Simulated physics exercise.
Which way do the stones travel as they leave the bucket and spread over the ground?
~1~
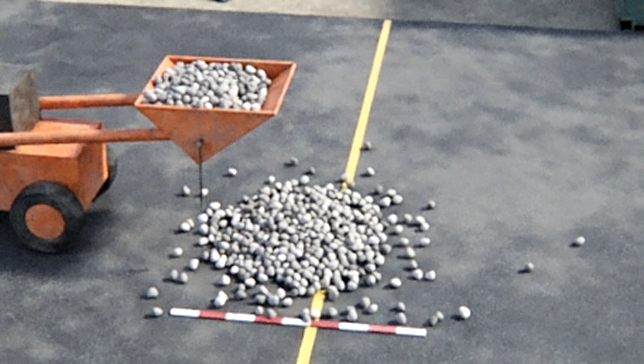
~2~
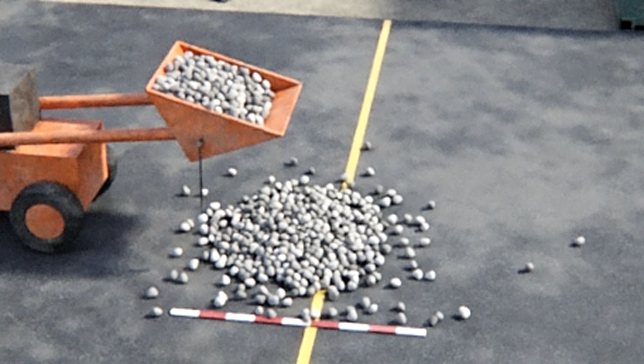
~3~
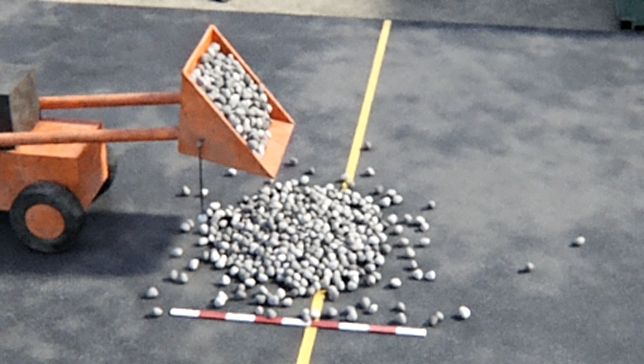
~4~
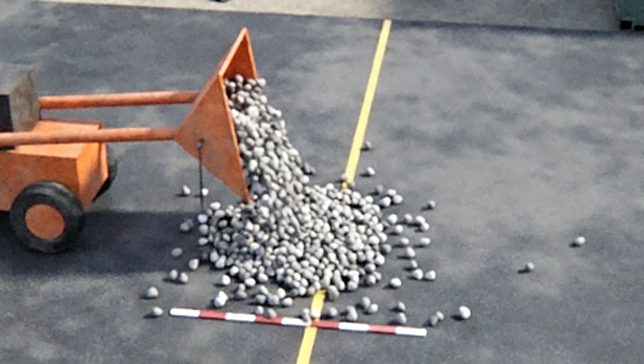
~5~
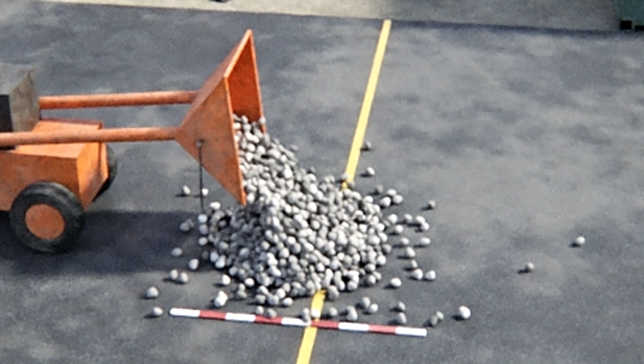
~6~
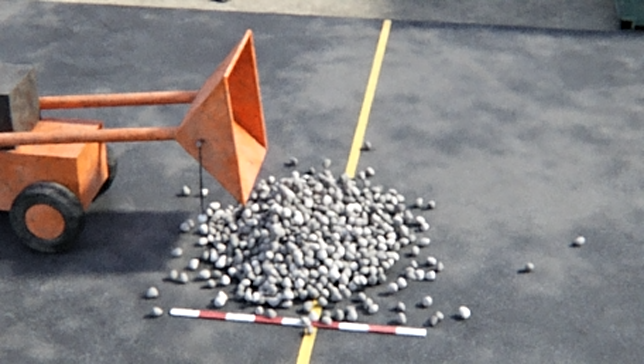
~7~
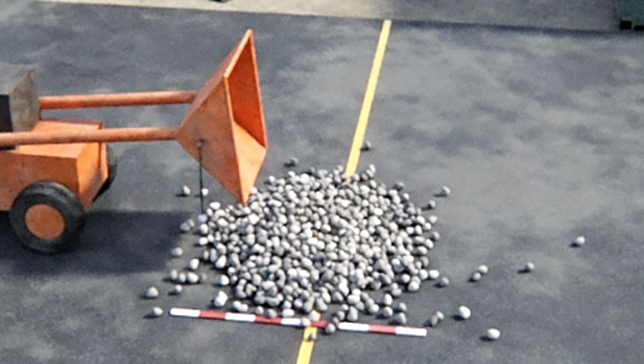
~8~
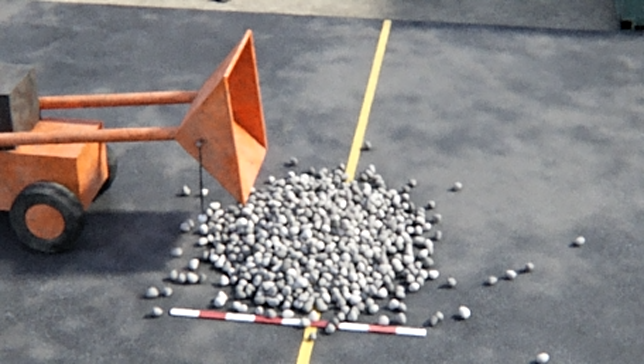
They move to the right, pouring down from the bucket and spreading further across the yellow line.
